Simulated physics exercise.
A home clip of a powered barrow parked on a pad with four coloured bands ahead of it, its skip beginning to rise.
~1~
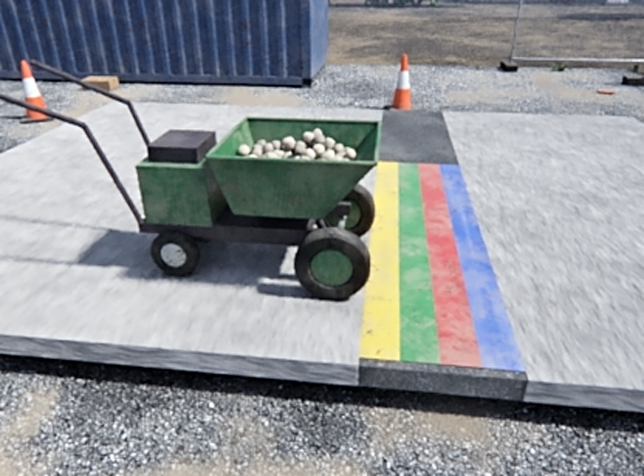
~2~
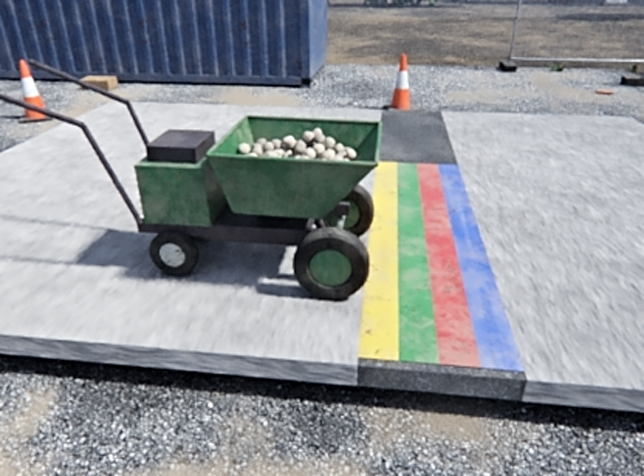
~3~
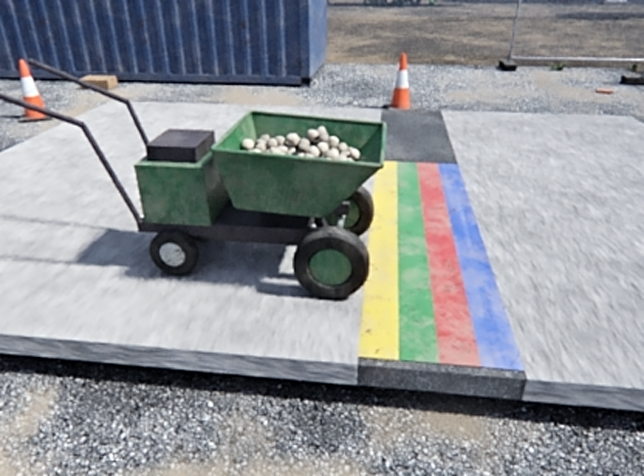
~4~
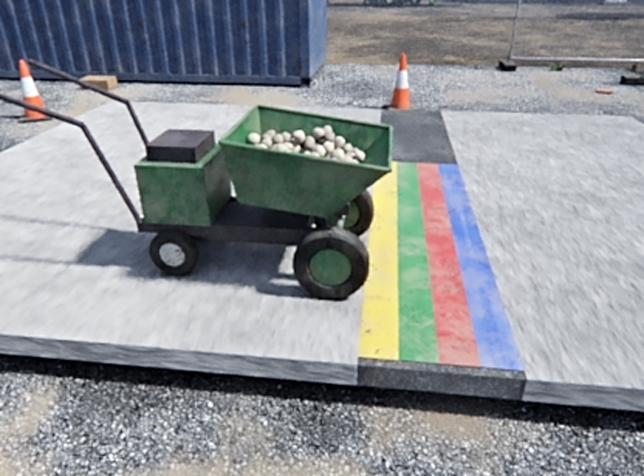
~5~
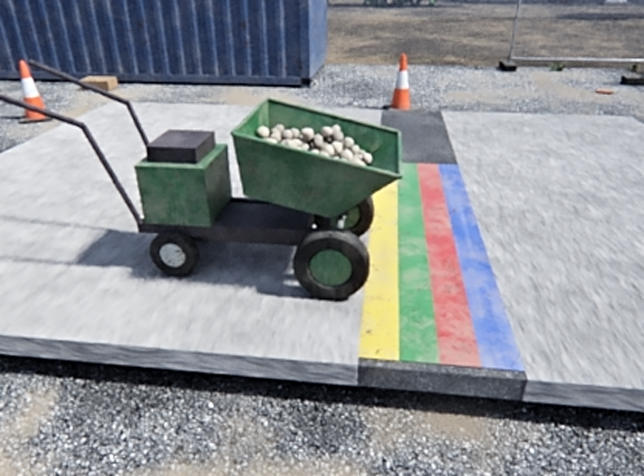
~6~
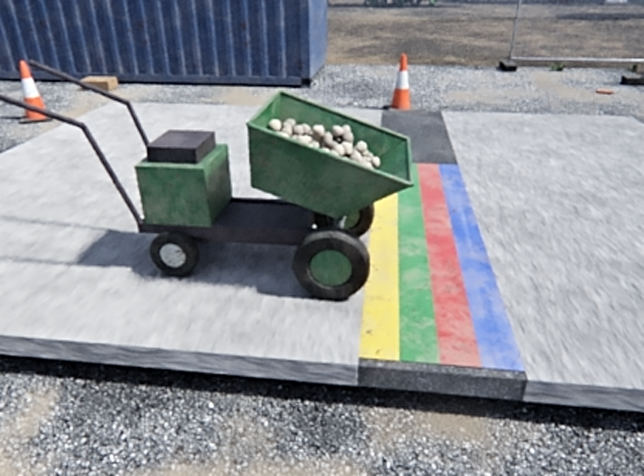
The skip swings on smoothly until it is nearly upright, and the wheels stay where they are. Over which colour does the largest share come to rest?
The heap favours the blue strip.
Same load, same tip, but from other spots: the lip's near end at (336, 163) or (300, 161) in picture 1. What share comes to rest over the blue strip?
Near 20 % and 10 %.
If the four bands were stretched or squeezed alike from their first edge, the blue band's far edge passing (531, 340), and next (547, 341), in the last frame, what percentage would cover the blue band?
First some 30, then 30 per cent.
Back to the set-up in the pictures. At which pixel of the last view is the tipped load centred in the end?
At about (481, 271).
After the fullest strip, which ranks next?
In second place: The red strip.
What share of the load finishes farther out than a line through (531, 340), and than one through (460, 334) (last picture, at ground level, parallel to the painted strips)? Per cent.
Near 10 % and 60 %.
Soon, skip tipped steeply; all in the skip.
A while on, skip tipped right over; most in the skip; a small part over the red strip; a small part over the blue strip.
Towards the end, skip tipped right over; about a third in the skip; a small part over the red strip; about a third over the blue strip; about a quarter off the paint.
Finally, skip tipped right over; about a third in the skip; none over the yellow strip; none over the green strip; a small part over the red strip; about a third over the blue strip; about a quarter off the paint.
